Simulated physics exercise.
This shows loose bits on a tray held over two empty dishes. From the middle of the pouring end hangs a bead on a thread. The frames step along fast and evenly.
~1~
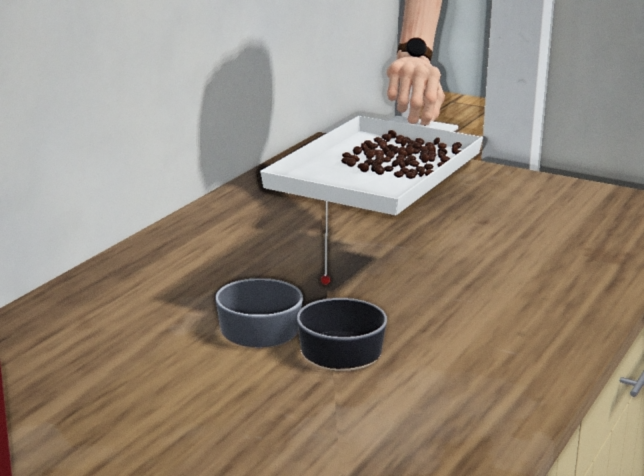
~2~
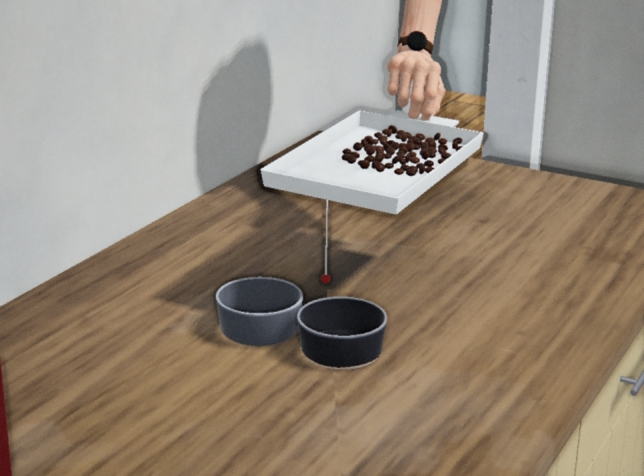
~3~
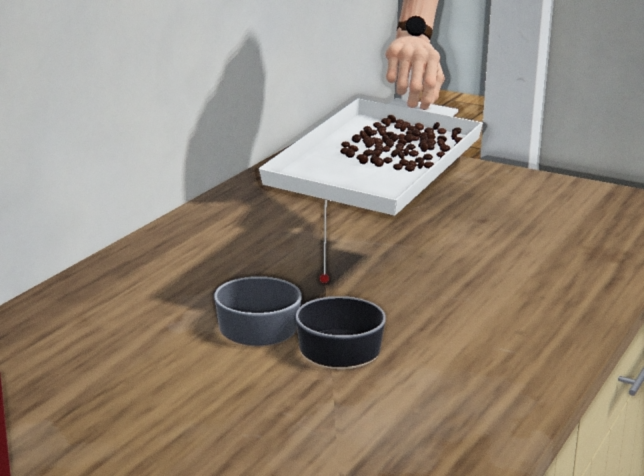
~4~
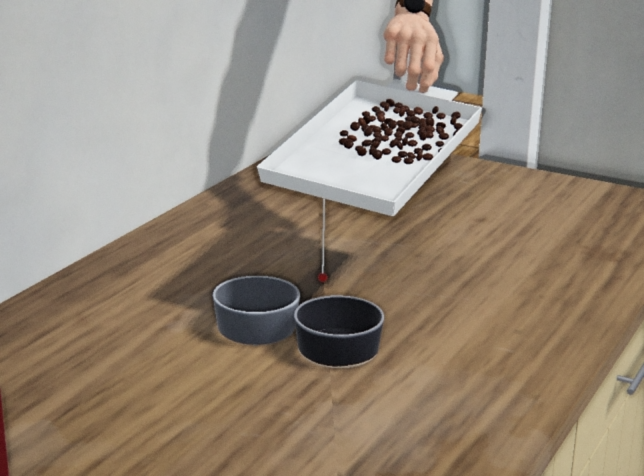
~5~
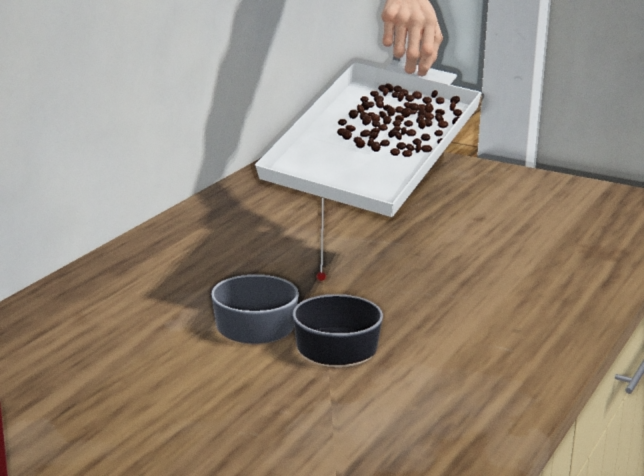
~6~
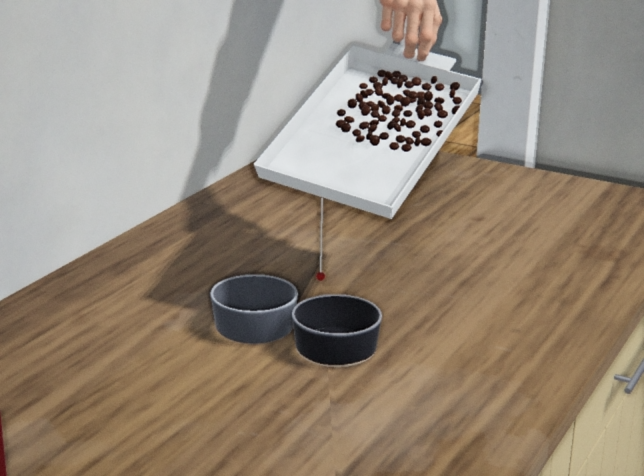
A white tray of small dark brown pieces was tilted steadily by a hand raising its far end, its near edge dipping slightly to the right, above two empty dark bowls on a wooden counter.
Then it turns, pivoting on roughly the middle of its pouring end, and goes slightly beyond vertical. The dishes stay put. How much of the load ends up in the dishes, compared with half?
The dishes end up with more than half of it.
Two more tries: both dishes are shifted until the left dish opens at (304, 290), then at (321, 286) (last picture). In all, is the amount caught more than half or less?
The dishes end up with the greater share in the first try and the lesser share in the second.
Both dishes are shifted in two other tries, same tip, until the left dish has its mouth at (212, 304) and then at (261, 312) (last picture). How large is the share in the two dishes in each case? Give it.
It works out to 10 percent and then 40 percent.
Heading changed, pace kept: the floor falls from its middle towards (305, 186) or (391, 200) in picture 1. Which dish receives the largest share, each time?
Going by the two slopes in order, it's the left-side one and then the right-side one.
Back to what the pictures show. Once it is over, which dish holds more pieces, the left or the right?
The fuller one is the one on the right.
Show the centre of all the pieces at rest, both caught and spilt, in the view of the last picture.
The centre comes to rest close to (342, 344).
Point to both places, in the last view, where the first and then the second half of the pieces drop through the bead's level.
About (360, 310) to begin with, then about (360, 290).
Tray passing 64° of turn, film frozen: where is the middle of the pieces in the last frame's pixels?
Around (372, 179).
Just after the last frame, tray tipped steeply; every one on the tray.
A moment on, tray tipped past a quarter turn; roughly a third on the tray; roughly a third in the right dish; roughly a quarter outside both; about a tenth in the air.
Further on, tray tipped past a quarter turn; the larger part in the right dish; roughly a quarter outside both.
When it is over, tray tipped past a quarter turn; the larger part in the right dish; not one in the left dish; roughly a quarter outside both.
